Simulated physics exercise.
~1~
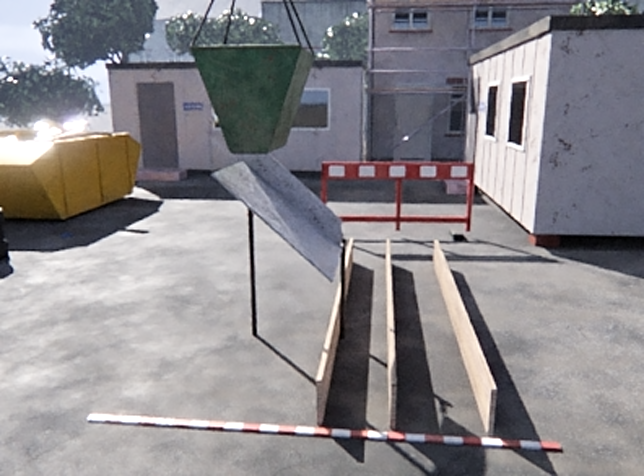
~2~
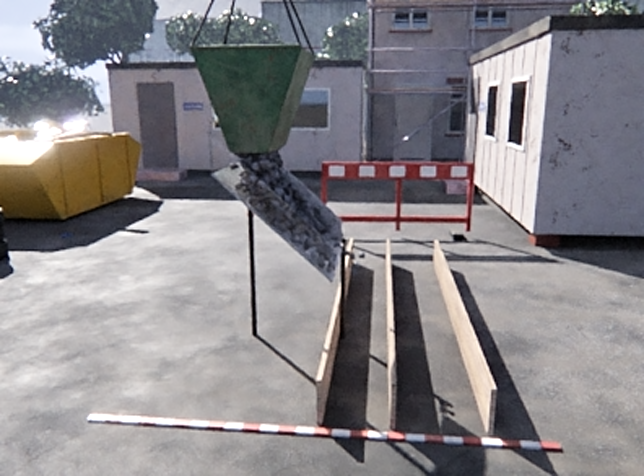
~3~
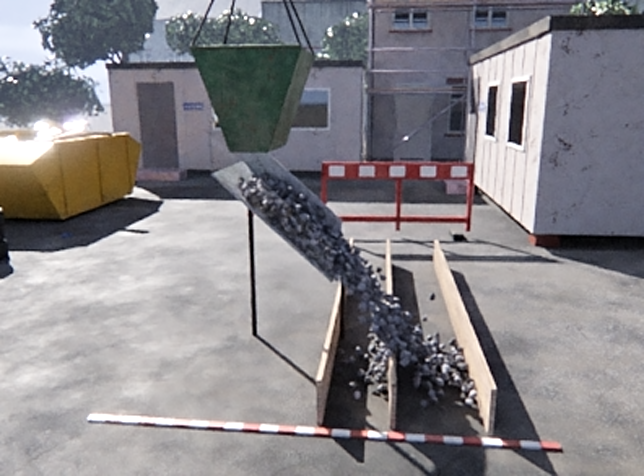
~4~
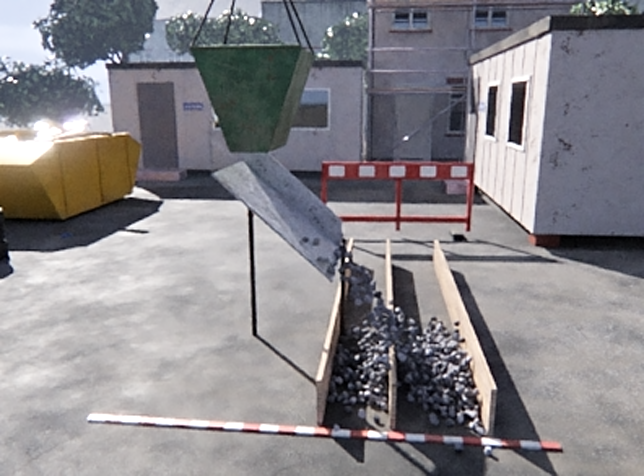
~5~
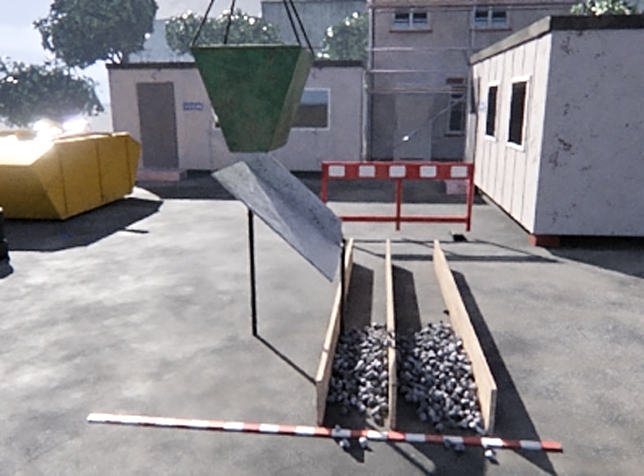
In a paved yard, crushed rock drops from a hanging green skip, slides down sloping steel and settles in two plank bays.
